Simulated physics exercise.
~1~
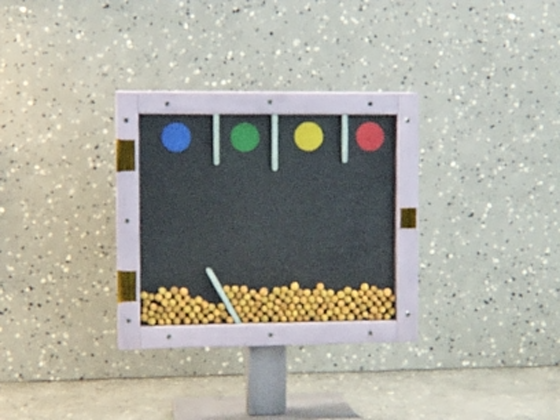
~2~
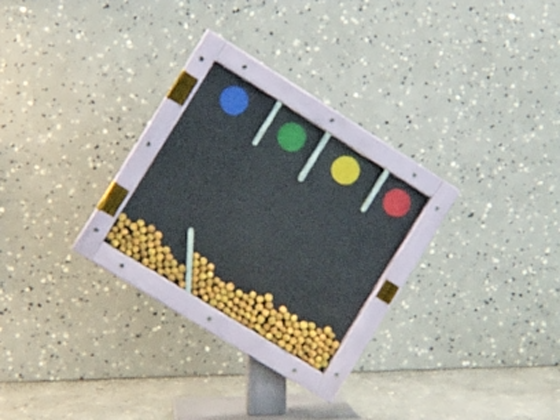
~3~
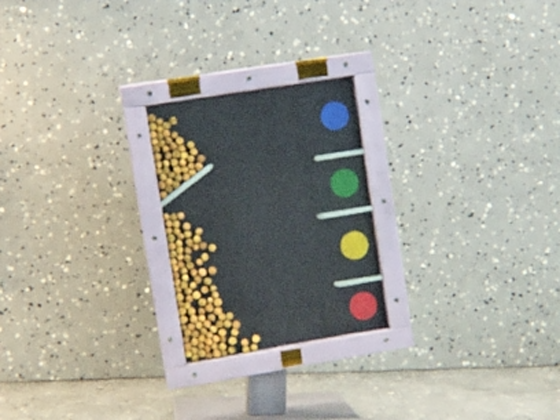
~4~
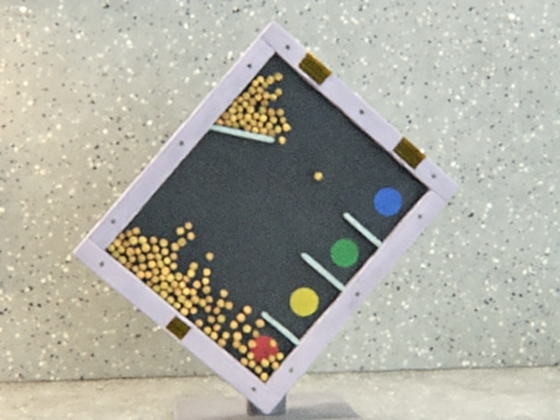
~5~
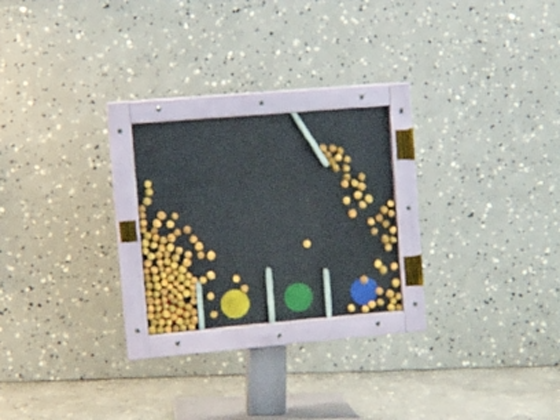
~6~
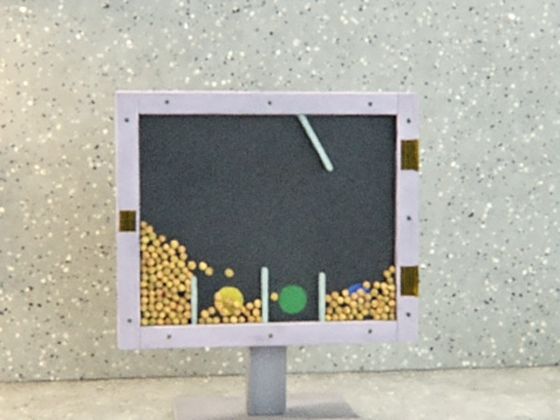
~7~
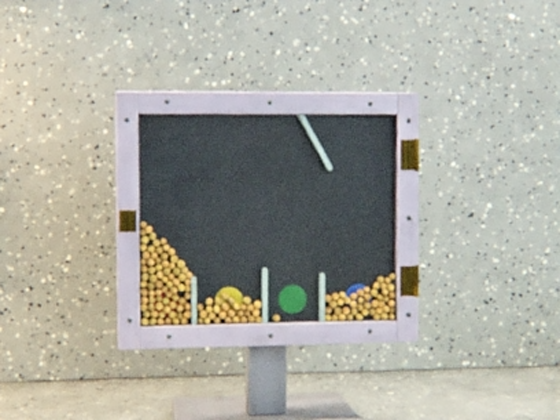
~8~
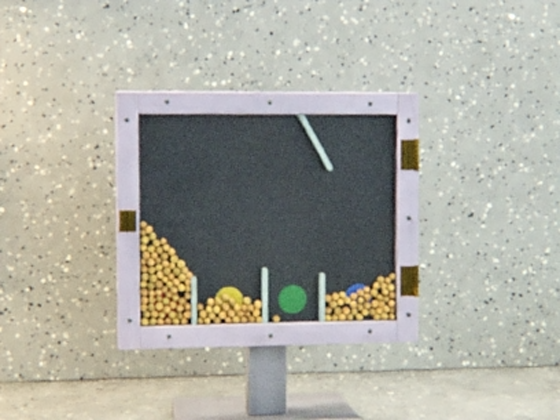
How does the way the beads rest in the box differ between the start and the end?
At the start they lay in a low, fairly even layer along the bottom. At the end they were heaped unevenly in the pockets, highest at the left, so the beads as a whole sat a little higher up.
